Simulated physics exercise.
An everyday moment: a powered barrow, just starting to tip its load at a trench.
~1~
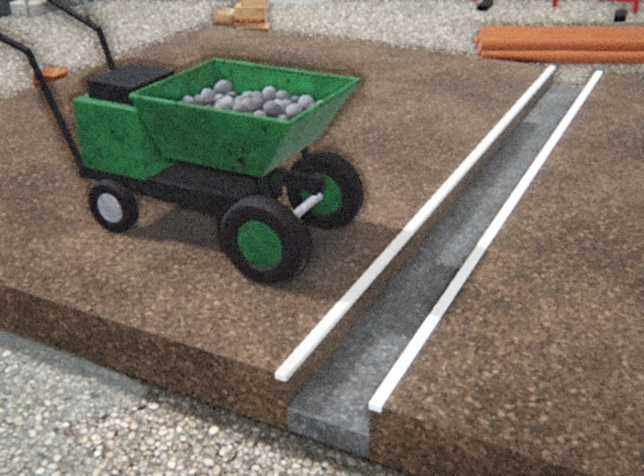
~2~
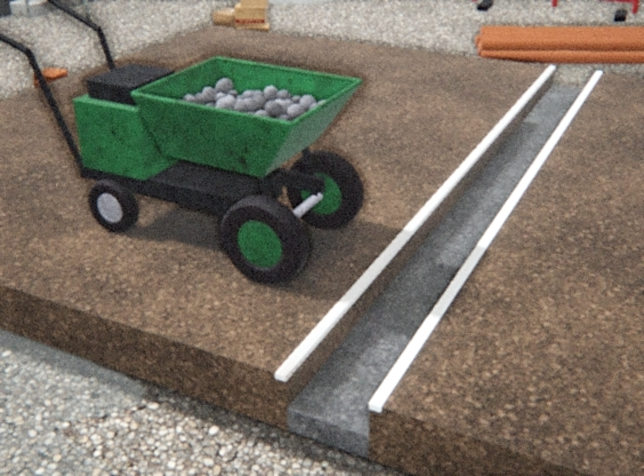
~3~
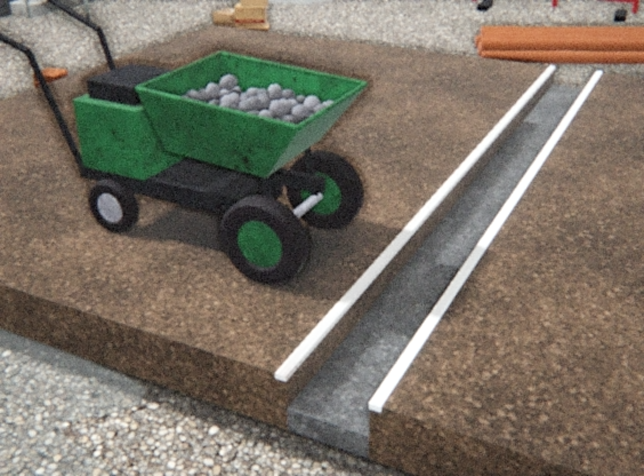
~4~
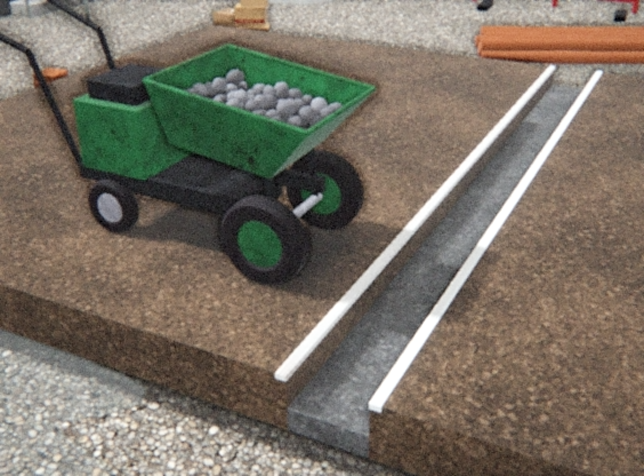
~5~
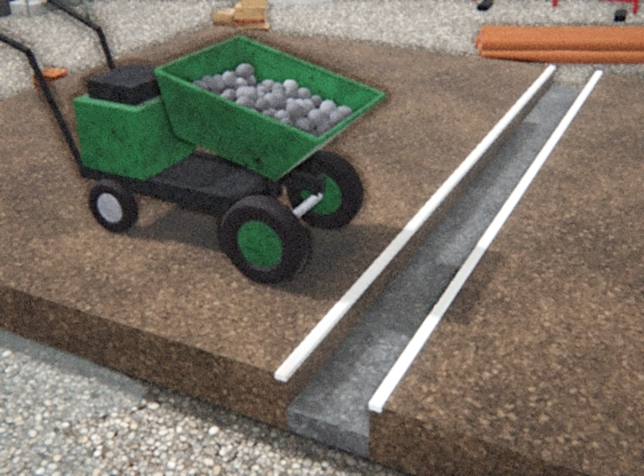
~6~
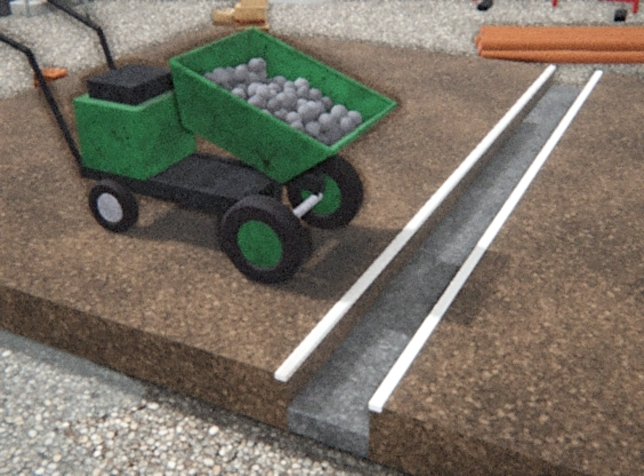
The clip opens on a green powered barrow with black handles, its skip level and loaded with round grey cobbles, standing left of a narrow trench edged by white strips. The skip slowly tilts forward to the right, its back rising and lip dipping, while the wheels stay put.
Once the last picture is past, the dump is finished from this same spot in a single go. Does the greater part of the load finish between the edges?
Yes.
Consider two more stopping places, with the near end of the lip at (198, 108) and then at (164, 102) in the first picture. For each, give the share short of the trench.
In order, 40 % followed by 50 %.
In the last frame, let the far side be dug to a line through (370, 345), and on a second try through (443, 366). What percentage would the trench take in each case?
0 % then 100 %, roughly.
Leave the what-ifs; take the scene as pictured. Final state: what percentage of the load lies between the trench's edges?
It comes to around 65 percent.
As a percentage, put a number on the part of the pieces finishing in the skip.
It ends up near 5 per cent.
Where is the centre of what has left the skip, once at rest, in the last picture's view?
Somewhere around (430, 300) in the last picture.
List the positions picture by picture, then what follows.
Lip of the skip (290, 124), level; top of the load (257, 106), round cobbles; first edge of the trench (319, 330); far edge (408, 356), the trench over half as wide as the skip, and about half as deep as wide, in the first frame.
Lip of the skip (292, 125), level; top of the load (258, 105), in the second frame.
Lip of the skip (298, 128), tipped barely; top of the load (245, 105), in the third frame.
Lip of the skip (307, 134), tipped a little; top of the load (251, 102), in the fourth frame.
Lip of the skip (319, 142), tipped a little; top of the load (240, 91), in the fifth frame.
Lip of the skip (332, 153), tipped clearly; top of the load (241, 91); first edge of the trench (319, 330); far edge (408, 356), in the sixth frame.
Just after the last frame, skip tipped steeply; every one in the skip.
A moment on, skip tipped right over; the larger part in the skip; roughly a quarter in or heaped over the trench; about a tenth beyond it.
Further on, skip tipped right over; about a tenth in the skip; roughly half in or heaped over the trench; roughly a quarter beyond it.
When it is over, skip tipped right over; about a tenth in the skip; roughly two thirds in or heaped over the trench; roughly a quarter beyond it.
